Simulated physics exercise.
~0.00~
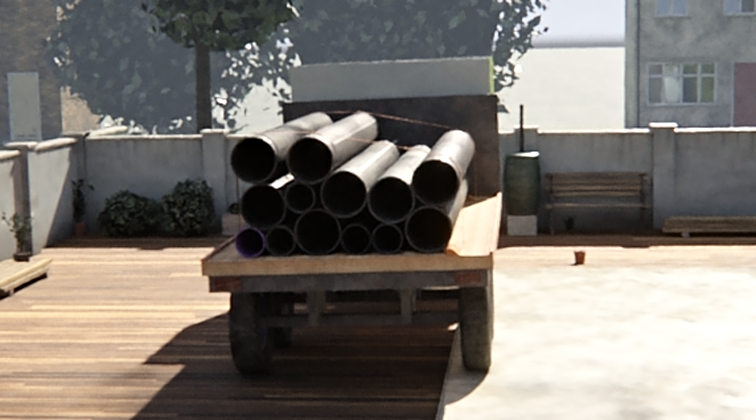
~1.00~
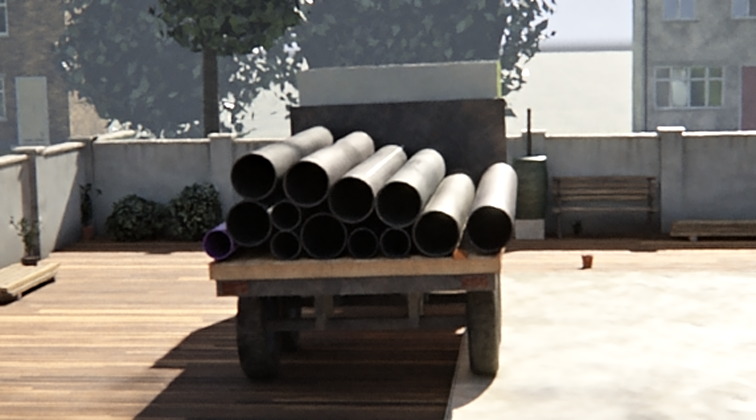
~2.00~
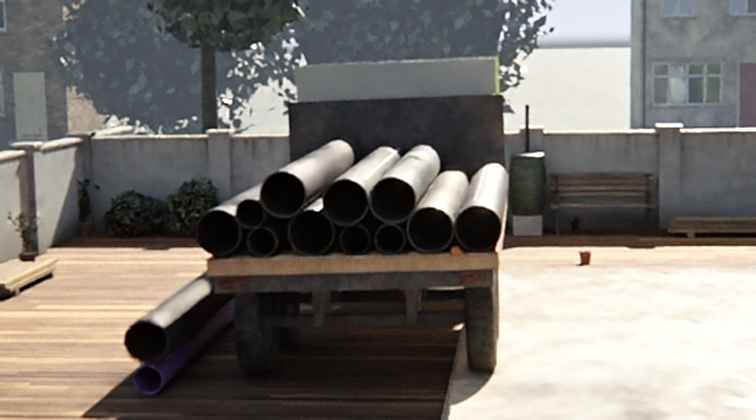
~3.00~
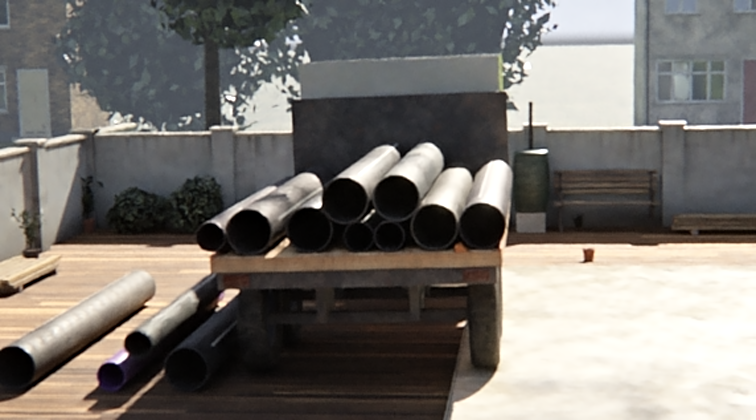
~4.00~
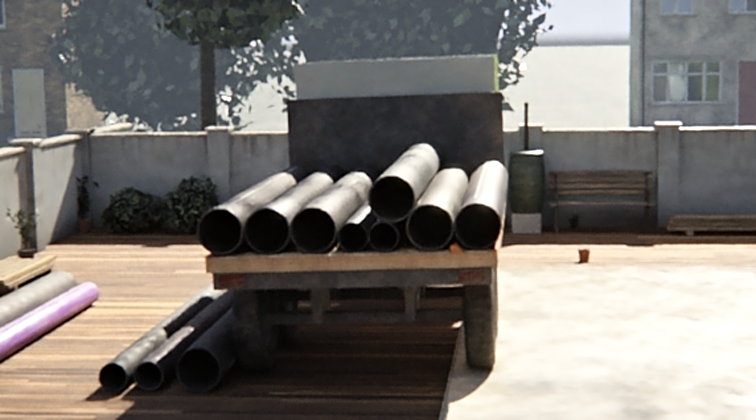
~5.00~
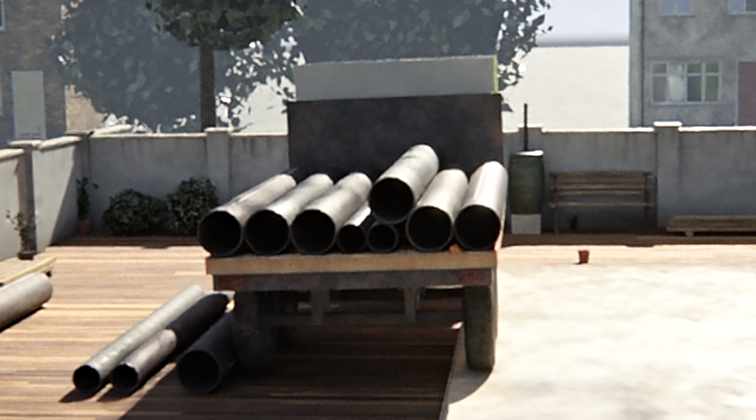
A flatbed lorry stands in a sunlit walled yard, seen from behind, half on brown wooden decking and half on pale ground, with a bench, shrubs and a dark green barrel by the wall. Dark hollow steel pipes are piled on its bed, with a purple one at the lower left. The stack slumps and spreads, and the purple pipe drops off the left side, with dark pipes falling there too. They roll left across the decking until the purple one leaves view. At the end, several dark pipes lie on the ground at left, while the others rest on the bed.
